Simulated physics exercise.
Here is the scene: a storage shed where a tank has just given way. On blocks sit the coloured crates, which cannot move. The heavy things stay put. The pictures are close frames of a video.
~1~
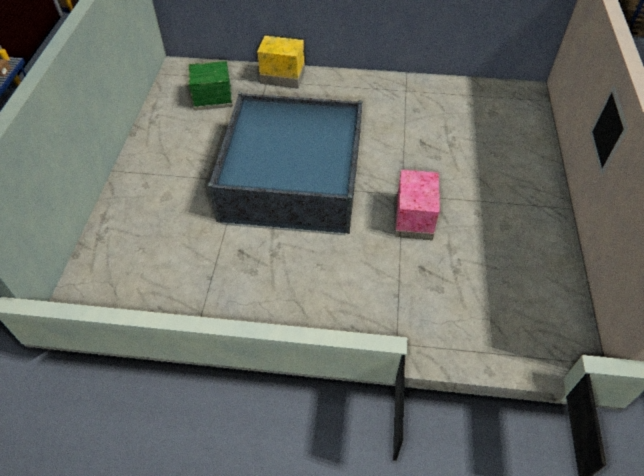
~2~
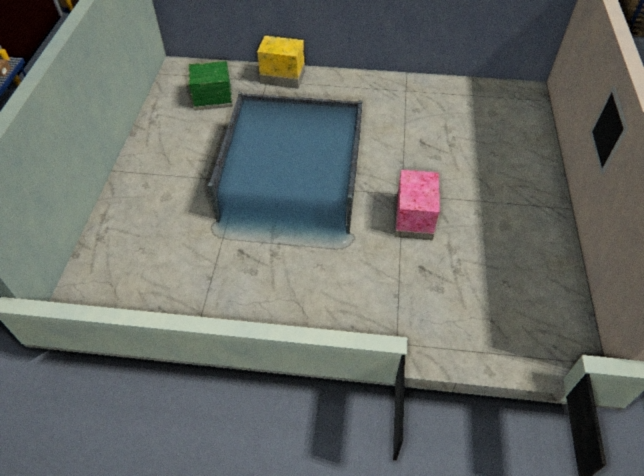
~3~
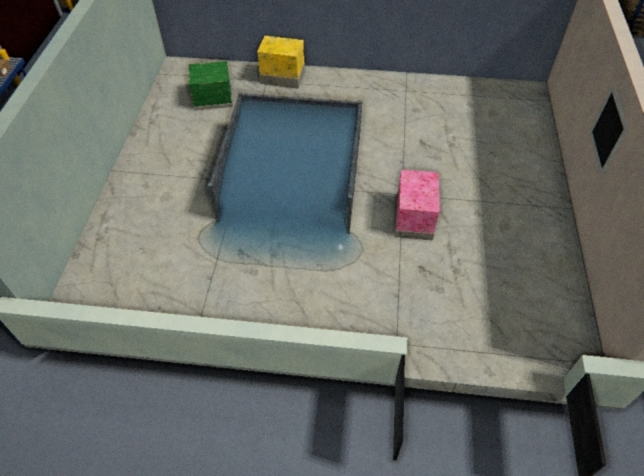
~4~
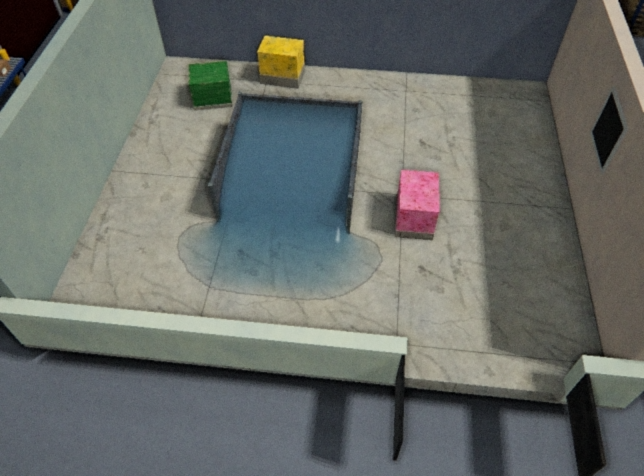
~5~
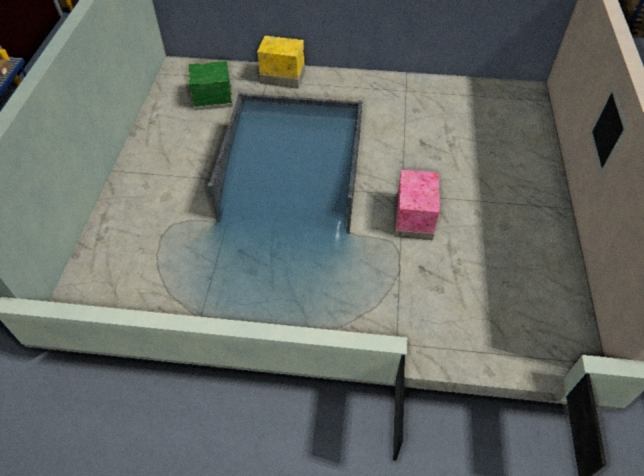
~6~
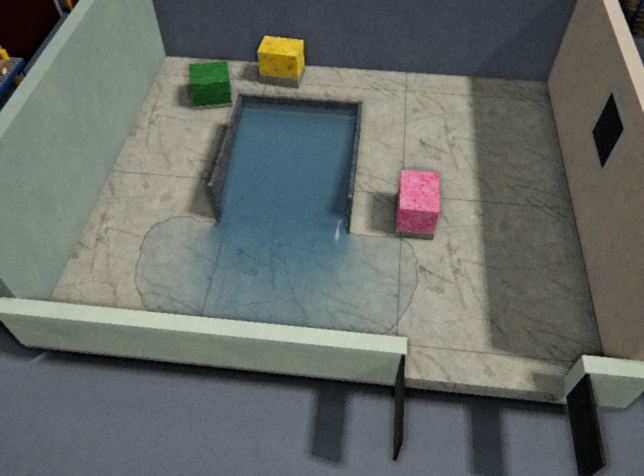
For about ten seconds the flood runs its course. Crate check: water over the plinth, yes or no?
Green crate yes, pink crate no, yellow crate no.
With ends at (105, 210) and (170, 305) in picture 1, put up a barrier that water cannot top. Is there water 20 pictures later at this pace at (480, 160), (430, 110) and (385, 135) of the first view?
As listed: No water, free of water, no water.
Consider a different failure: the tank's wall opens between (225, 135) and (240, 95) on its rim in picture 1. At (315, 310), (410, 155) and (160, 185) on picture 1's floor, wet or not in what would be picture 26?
Okay, the first is left untouched, the next is left untouched, and the last is waterlogged.
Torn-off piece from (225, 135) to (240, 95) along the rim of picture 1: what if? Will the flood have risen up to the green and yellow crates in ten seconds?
Note: Green crate is overtopped; yellow crate is overtopped.
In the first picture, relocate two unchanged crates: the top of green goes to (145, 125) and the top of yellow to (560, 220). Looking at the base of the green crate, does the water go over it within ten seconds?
I'd say the green crate is reached.
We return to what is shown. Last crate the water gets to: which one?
Go for the yellow crate.
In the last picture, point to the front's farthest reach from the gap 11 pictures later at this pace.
Roughly at (586, 380).
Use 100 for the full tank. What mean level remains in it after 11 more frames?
I'd say around 34 per cent.
A moment on, water covers 25 % of the floor; the green crate not reached, the pink crate water round its plinth, the yellow crate not reached.
Next, water covers 25 % of the floor; the green crate not reached, the pink crate water round its plinth, the yellow crate not reached.
Then, water covers 50 % of the floor; the green crate water round its plinth, the pink crate water round its plinth, the yellow crate not reached.
Later, water covers 85 % of the floor; the green crate water round its plinth, the pink crate water round its plinth, the yellow crate water round its plinth.
In the end, water covers 100 % of the floor; the green crate was topped, the pink crate stayed above the water, the yellow crate stayed above the water.
